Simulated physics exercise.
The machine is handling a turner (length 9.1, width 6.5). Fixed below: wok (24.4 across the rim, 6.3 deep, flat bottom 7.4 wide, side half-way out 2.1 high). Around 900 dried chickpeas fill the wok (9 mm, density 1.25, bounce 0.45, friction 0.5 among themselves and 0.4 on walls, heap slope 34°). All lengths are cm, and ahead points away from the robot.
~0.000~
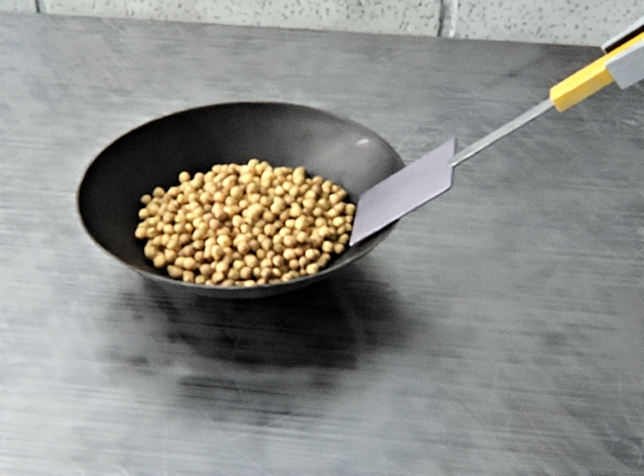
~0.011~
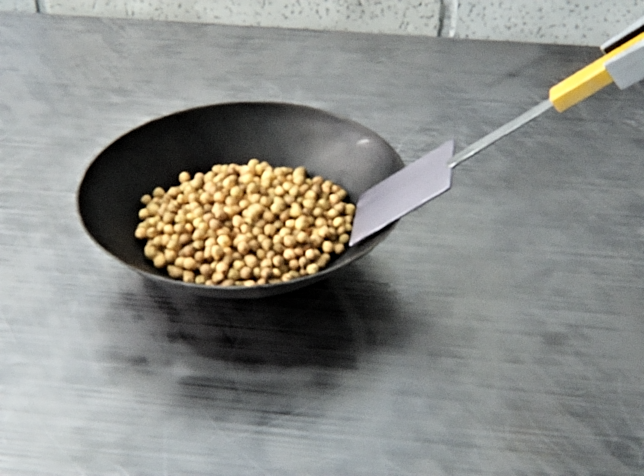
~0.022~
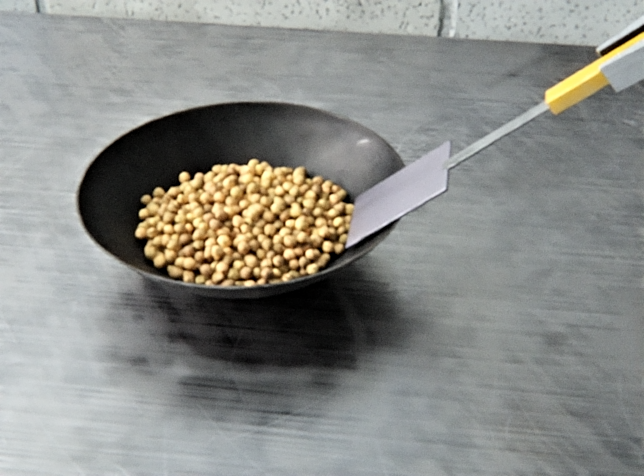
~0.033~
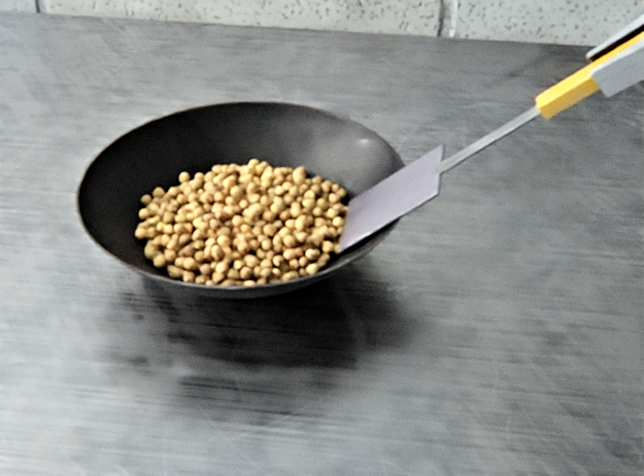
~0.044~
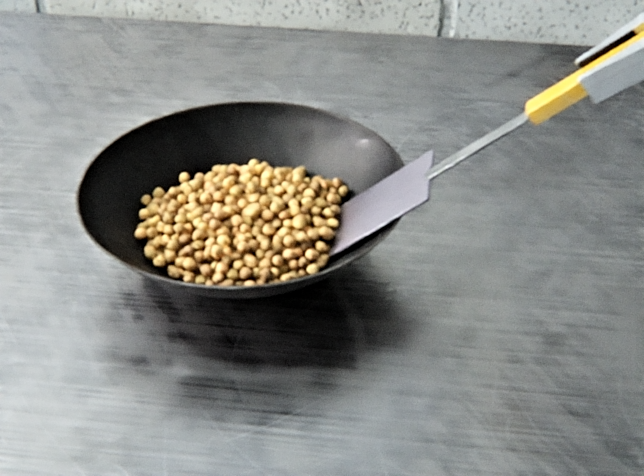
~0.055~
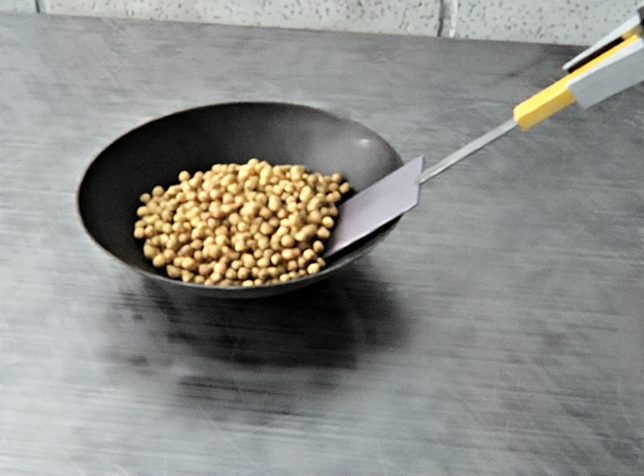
Turner held by a robotic arm sliding slowly down and left into a dark wok, slightly nudging the edge of the heaped chickpeas.
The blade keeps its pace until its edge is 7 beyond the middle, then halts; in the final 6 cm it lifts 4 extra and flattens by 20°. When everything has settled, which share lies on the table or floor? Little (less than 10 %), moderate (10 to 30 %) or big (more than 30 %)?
Answer: Moderate; 10 to 30 % of the dried chickpeas finish on the table or floor.
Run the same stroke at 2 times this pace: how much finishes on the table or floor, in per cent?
About 40 per cent.
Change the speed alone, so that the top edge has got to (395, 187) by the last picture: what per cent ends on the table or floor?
Some 30 per cent.
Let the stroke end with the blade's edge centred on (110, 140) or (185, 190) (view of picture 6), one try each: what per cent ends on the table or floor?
Some 30 and 0 per cent.
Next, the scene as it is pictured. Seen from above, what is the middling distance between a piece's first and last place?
Some 3 cm.
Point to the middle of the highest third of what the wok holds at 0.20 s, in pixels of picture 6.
Near (176, 192).
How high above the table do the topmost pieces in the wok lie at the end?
Roughly 7.0 cm.
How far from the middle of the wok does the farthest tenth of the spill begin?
About 35 cm.
After 0.13 s, sloping 40°, highest piece 11 above the table; 900 in the wok.
After 0.20 s, sloping 32°, highest piece 12 above the table; 899 in the wok, 1 on the blade or in flight.
After 0.44 s, sloping 20°, highest piece 8 above the table; 769 in the wok, 90 on the table or floor, 41 on the blade or in flight.
After 1.49 s, sloping 20°, highest piece 7 above the table; 765 in the wok, 135 on the table or floor.
At rest, 765 in the wok, 135 on the table or floor. That is 15 % on the table or floor.
